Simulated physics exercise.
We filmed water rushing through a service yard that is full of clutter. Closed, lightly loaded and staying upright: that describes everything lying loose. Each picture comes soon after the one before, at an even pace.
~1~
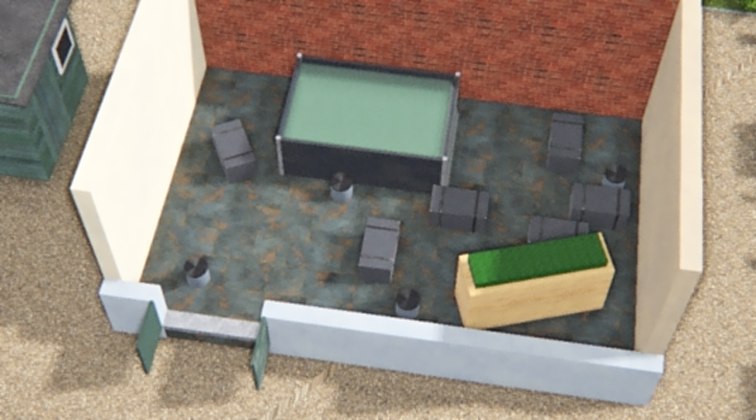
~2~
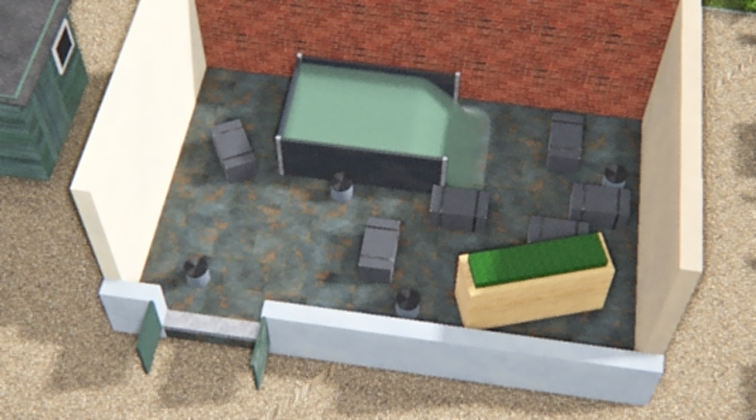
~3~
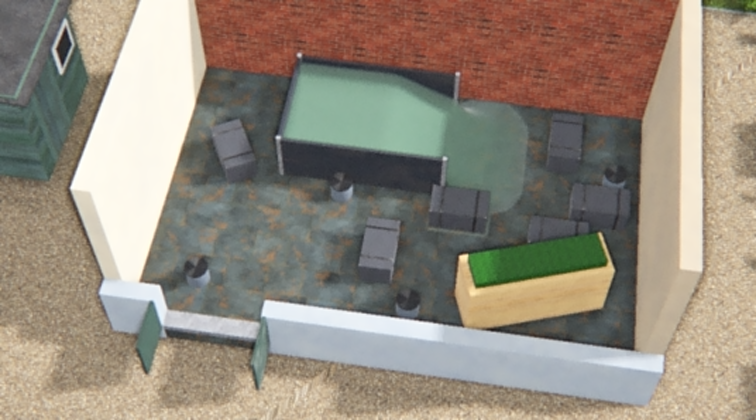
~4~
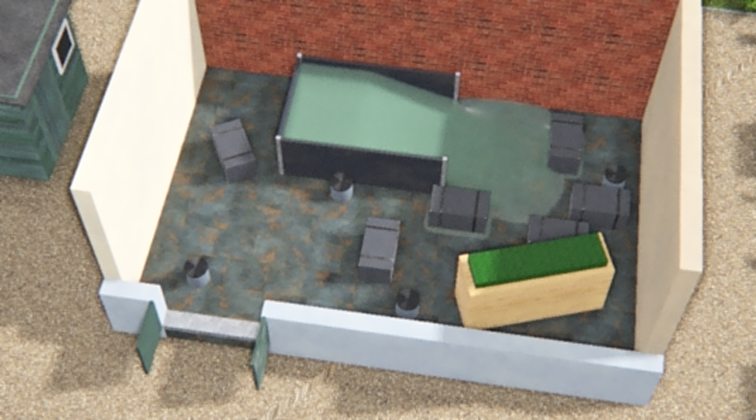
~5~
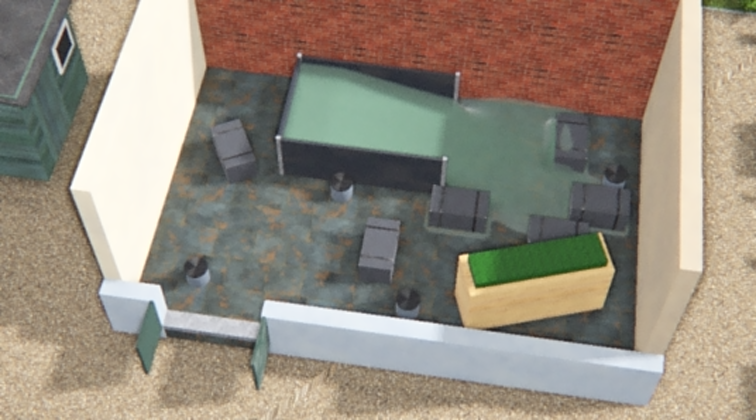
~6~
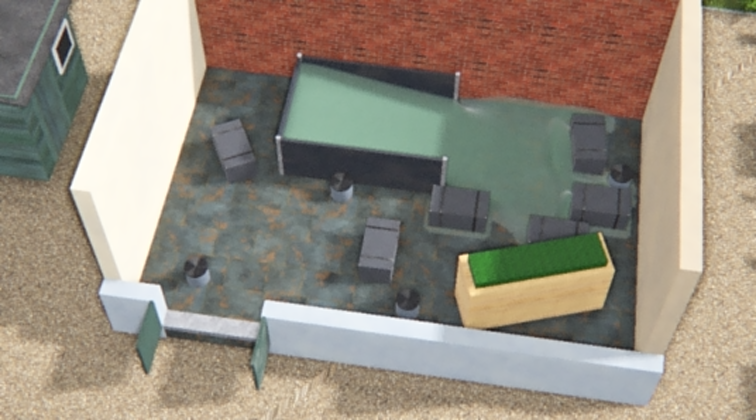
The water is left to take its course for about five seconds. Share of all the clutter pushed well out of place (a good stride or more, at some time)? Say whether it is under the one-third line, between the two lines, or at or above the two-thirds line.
It is at or above the two-thirds line.
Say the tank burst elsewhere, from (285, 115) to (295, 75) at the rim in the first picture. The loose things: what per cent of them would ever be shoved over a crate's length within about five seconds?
That works out to some 20 %.
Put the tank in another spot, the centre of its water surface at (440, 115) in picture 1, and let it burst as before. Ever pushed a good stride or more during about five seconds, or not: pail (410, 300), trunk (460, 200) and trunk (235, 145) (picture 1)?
Item one travelled far enough, item two not displaced far, item three not displaced far.
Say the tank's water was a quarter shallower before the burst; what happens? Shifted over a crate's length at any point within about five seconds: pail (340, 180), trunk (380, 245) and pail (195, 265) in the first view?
Taking each in turn, the answer is came up short, came up short, came up short.
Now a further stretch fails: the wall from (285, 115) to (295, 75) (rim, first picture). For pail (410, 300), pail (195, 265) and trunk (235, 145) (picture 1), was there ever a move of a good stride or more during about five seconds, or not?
Here is how they go, in order: Fails to go that far, dislodged that far, and dislodged that far.
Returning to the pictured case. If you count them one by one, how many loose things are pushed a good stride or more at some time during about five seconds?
The total is 8.
A moment on, 1 of 10 are well off their spots; 1 afloat.
Next, 2 of 10 are well off their spots; 3 afloat.
Later, 4 of 10 are well off their spots; 3 afloat.
In the end, 8 of 10 are well off their spots, and 8 have been at some point; 4 afloat.
